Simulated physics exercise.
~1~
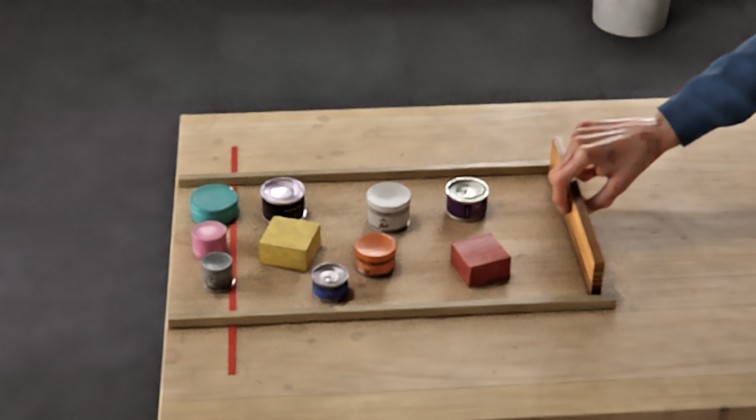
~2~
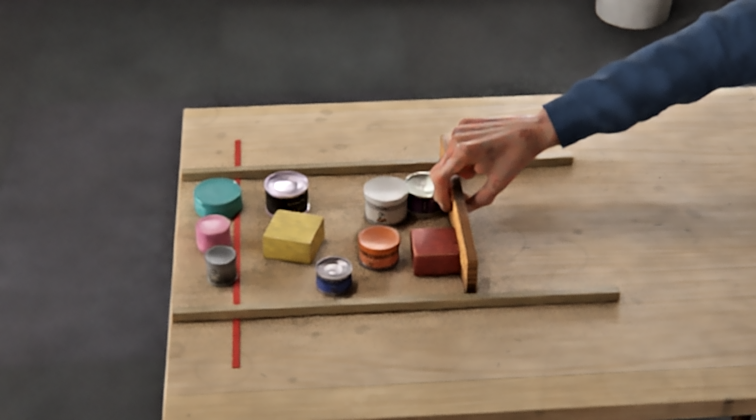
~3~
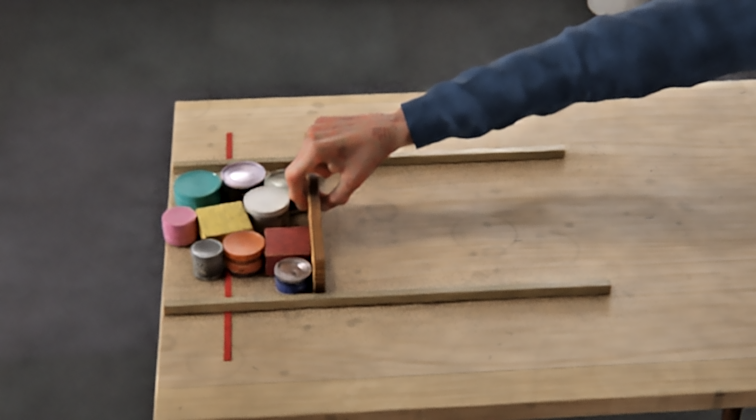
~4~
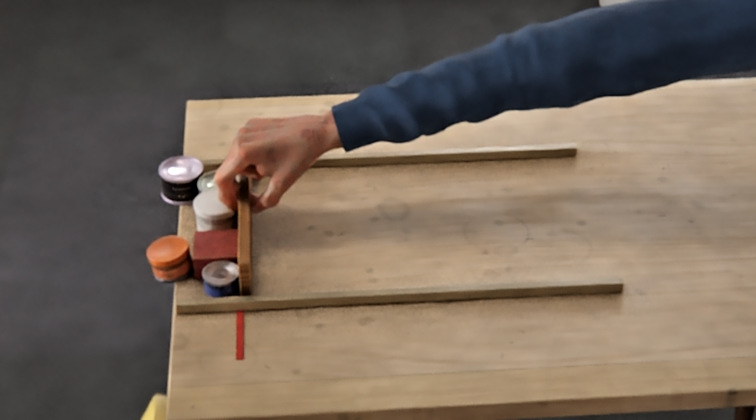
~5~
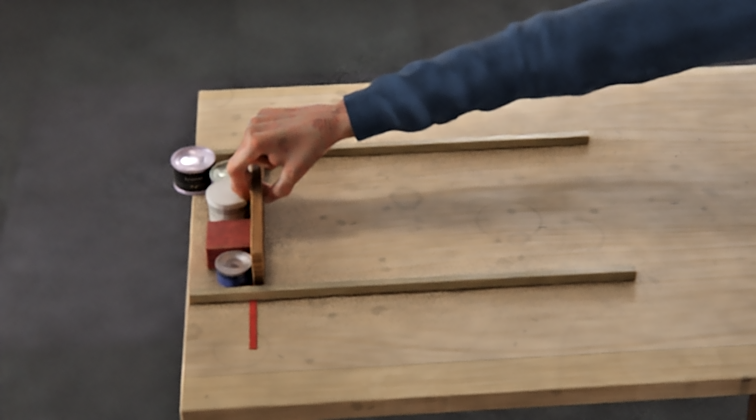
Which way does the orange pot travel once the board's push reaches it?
It moves to the left, toward the table's edge, and it is gone from the table by the end.
